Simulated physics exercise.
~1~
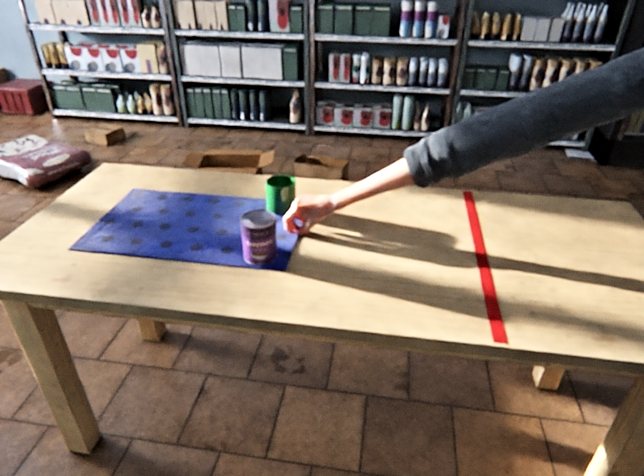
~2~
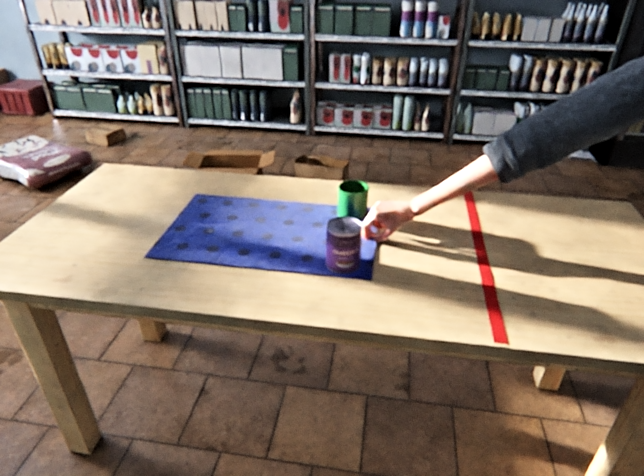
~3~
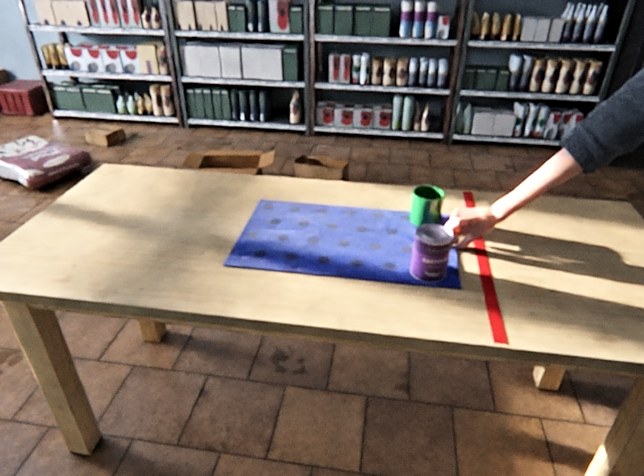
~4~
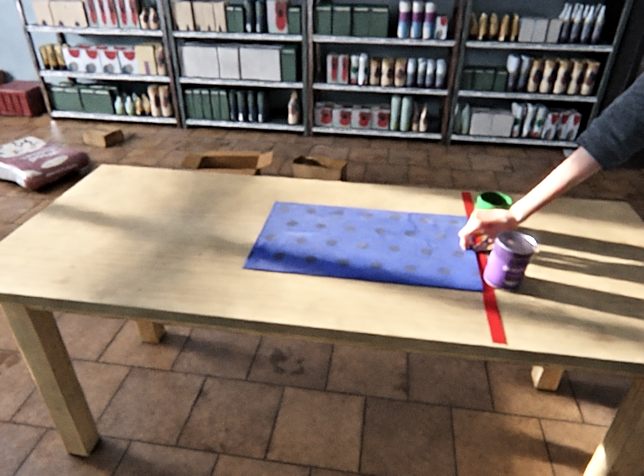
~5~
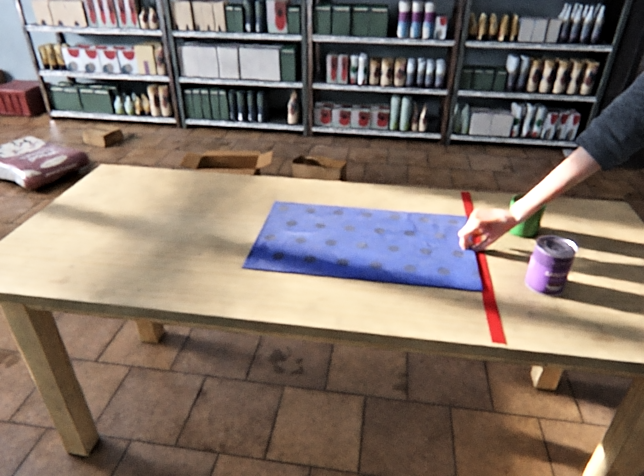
A hand pulls a blue mat right to red tape; purple tin and green mug slide off.
